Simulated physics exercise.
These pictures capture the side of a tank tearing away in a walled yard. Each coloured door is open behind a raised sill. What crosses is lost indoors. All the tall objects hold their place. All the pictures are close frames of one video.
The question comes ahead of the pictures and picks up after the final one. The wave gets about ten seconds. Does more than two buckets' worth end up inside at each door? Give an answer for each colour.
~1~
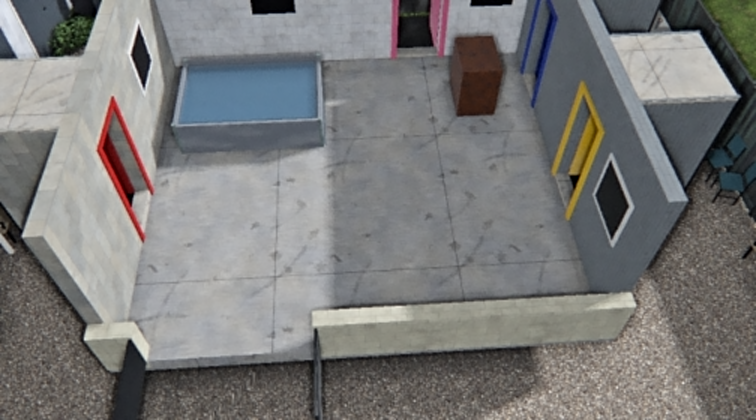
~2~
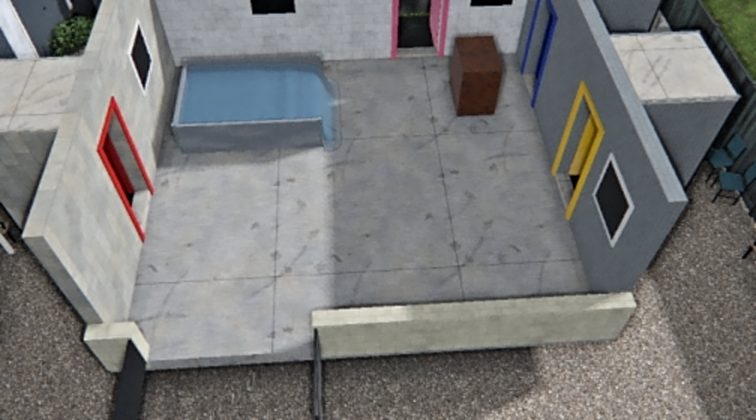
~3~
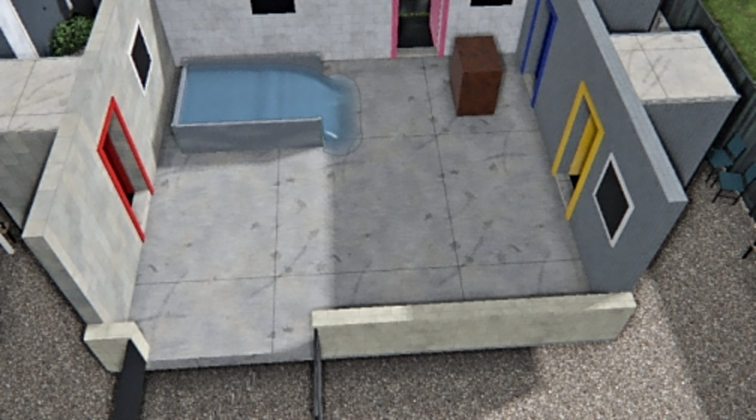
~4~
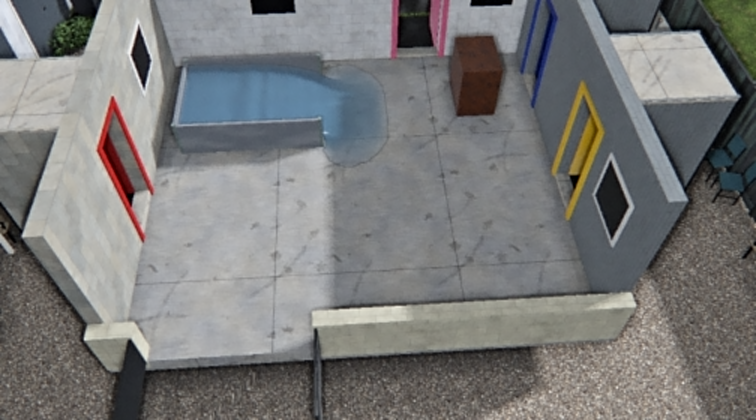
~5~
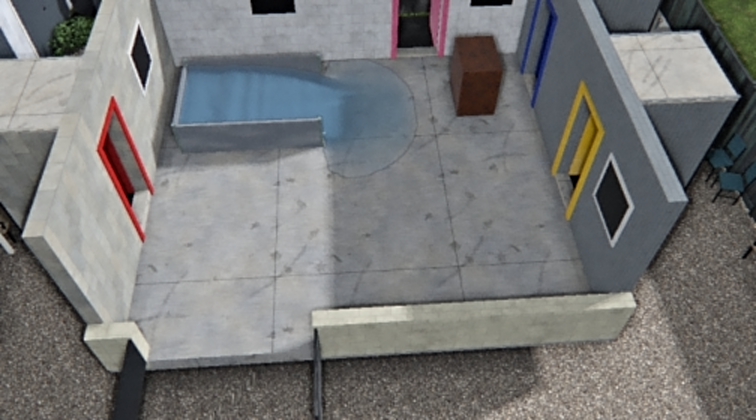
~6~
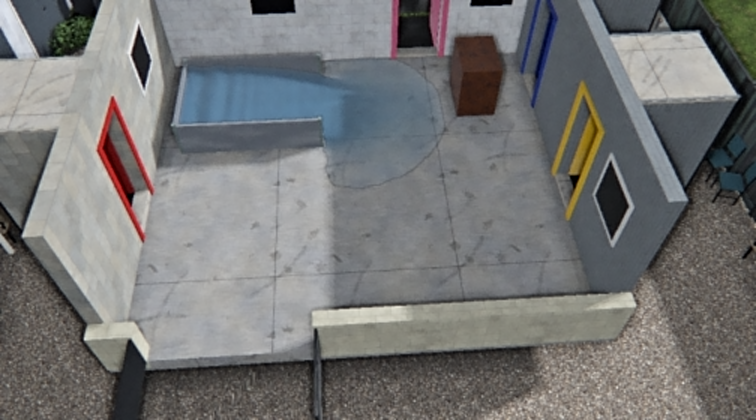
Pink door: Over the cap. Red door: Within the cap. Yellow door: Over the cap. Blue door: Over the cap.
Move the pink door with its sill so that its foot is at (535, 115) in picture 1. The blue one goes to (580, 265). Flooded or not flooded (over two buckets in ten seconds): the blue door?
Blue exceeds the mark.
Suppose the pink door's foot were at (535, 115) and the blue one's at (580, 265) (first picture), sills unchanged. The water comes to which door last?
Go with the red one.
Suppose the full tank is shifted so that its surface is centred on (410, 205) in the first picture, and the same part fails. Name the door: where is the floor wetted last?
I'd go with the red door.
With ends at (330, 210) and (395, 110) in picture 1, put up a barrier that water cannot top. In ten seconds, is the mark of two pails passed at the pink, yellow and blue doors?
Door by door, pink comes in over, yellow comes in under, blue comes in over.
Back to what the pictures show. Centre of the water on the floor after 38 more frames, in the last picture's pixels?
My guess is about (424, 176).
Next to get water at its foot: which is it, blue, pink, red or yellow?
My answer: The door marked pink.
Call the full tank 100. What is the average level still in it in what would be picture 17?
42 percent or thereabouts.
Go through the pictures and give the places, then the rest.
The water tank at (251, 92) is whole and still, in the first picture.
Water pours out at (319, 104) and has run to (327, 149), in the second picture.
The front is at (336, 75), out from the gap at (319, 106), in the third picture.
Water pours out at (319, 107) and has run to (365, 157), in the fourth picture.
The front is at (410, 136), out from the gap at (319, 107), in the fifth picture.
Water pours out at (319, 107) and has run to (440, 128), in the sixth picture.
A moment on, water covers 30 % of the floor; the pink door wet at the sill, nothing in, the red door not reached, the yellow door not reached, the blue door not reached.
Next, water covers 40 % of the floor; the pink door under two buckets in, the red door not reached, the yellow door wet at the sill, nothing in, the blue door wet at the sill, nothing in.
Then, water covers 50 % of the floor; the pink door far over two buckets in, the red door not reached, the yellow door over two buckets in, the blue door over two buckets in.
Later, water covers 65 % of the floor; the pink door far over two buckets in, the red door not reached, the yellow door far over two buckets in, the blue door far over two buckets in.
In the end, water covers 90 % of the floor; the pink door far over two buckets in, the red door wet at the sill, nothing in, the yellow door far over two buckets in, the blue door far over two buckets in.
